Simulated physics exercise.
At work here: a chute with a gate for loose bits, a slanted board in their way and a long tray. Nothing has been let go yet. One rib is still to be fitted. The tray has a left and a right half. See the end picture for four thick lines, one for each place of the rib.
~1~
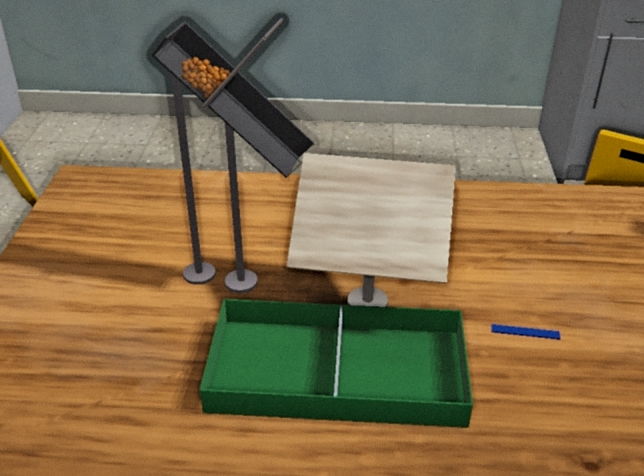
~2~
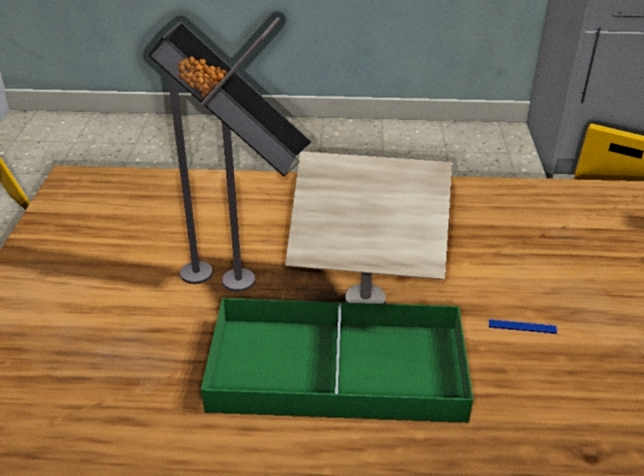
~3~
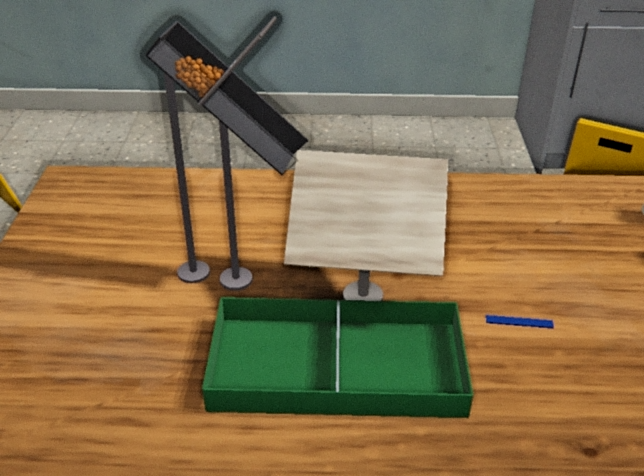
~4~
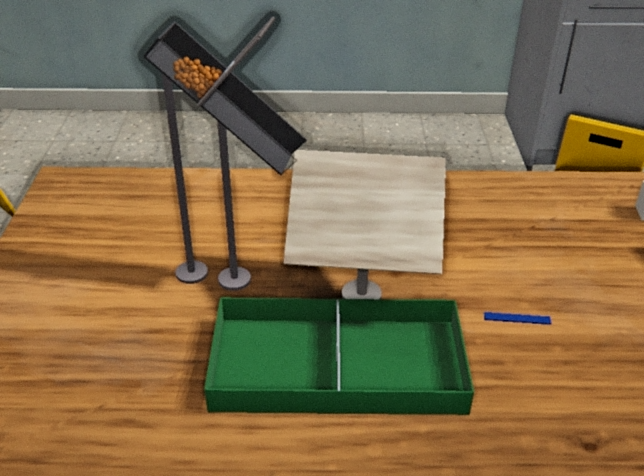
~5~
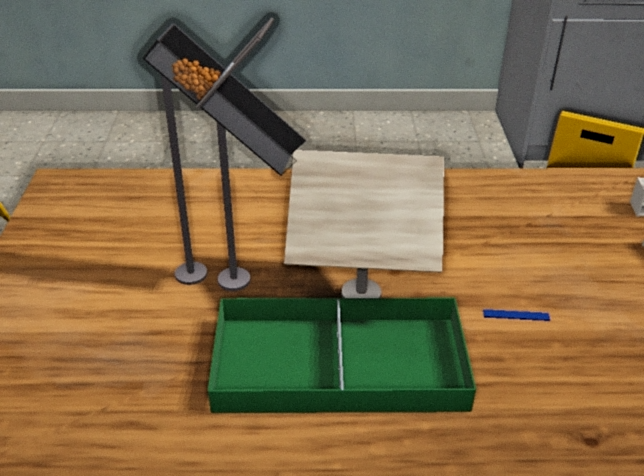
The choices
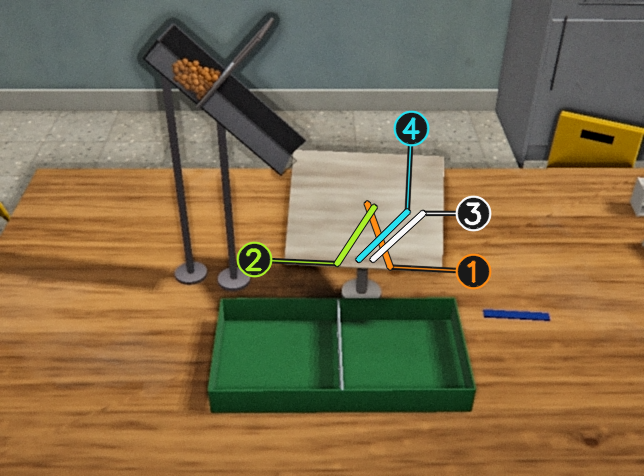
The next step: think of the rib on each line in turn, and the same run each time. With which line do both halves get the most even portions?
It is 4.
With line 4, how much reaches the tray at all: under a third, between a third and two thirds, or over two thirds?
It is over two thirds.
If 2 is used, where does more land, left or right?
The left half.
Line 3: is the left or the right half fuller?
The right half.
On the marked copy, line 1 from (367, 203) to (390, 267); line 2 from (374, 207) to (337, 263); line 3 from (423, 213) to (372, 259); line 4 from (407, 211) to (358, 259).
For line 1, of what is caught, about a tenth in the left half, the larger part in the right.
For line 2, of what is caught, almost all in the left half, about a tenth in the right.
For line 3, of what is caught, about a tenth in the left half, the larger part in the right.
For line 4, of what is caught, roughly half in the left half, roughly half in the right.
